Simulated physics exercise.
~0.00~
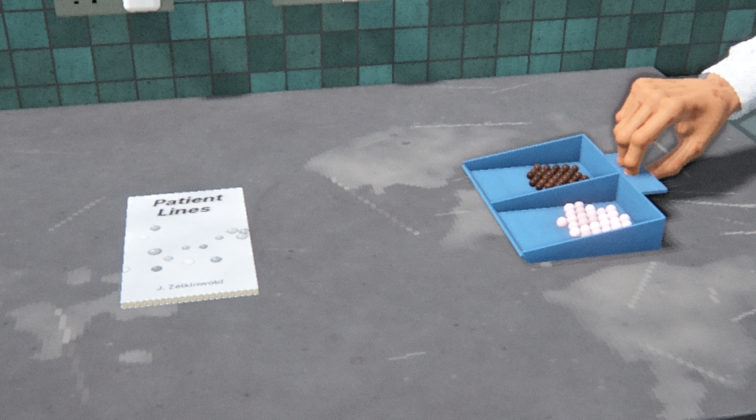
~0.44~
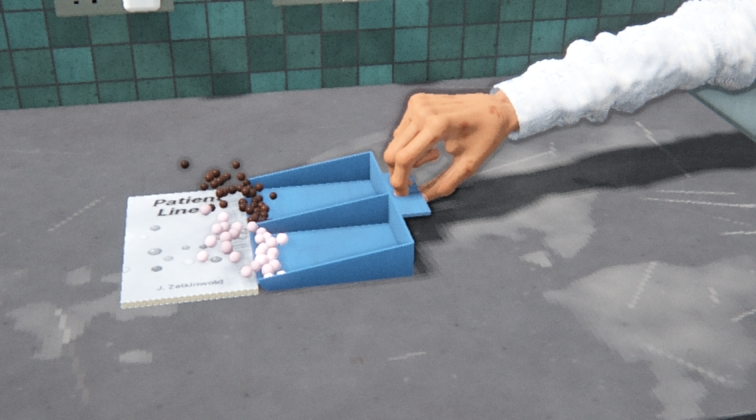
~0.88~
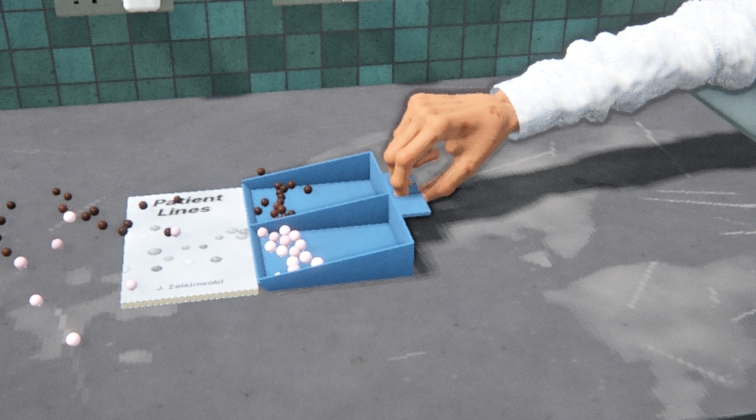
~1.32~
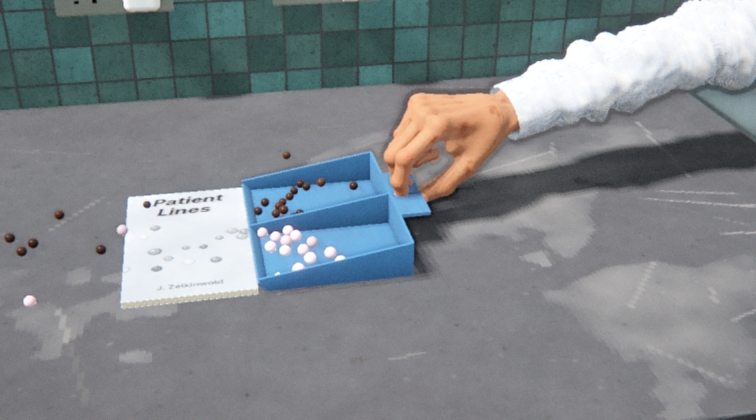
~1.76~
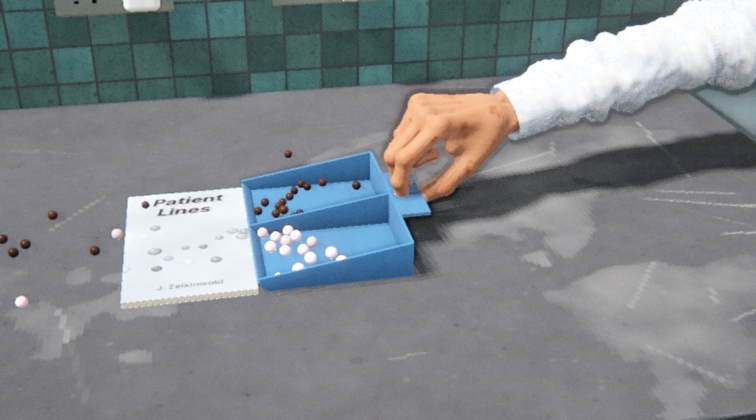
In the video, a hand slides a divided blue tray of brown and pale pink beads left across a gray surface until it meets a thin book, and beads from both compartments spill over the front, some scattering past the book while others remain inside.
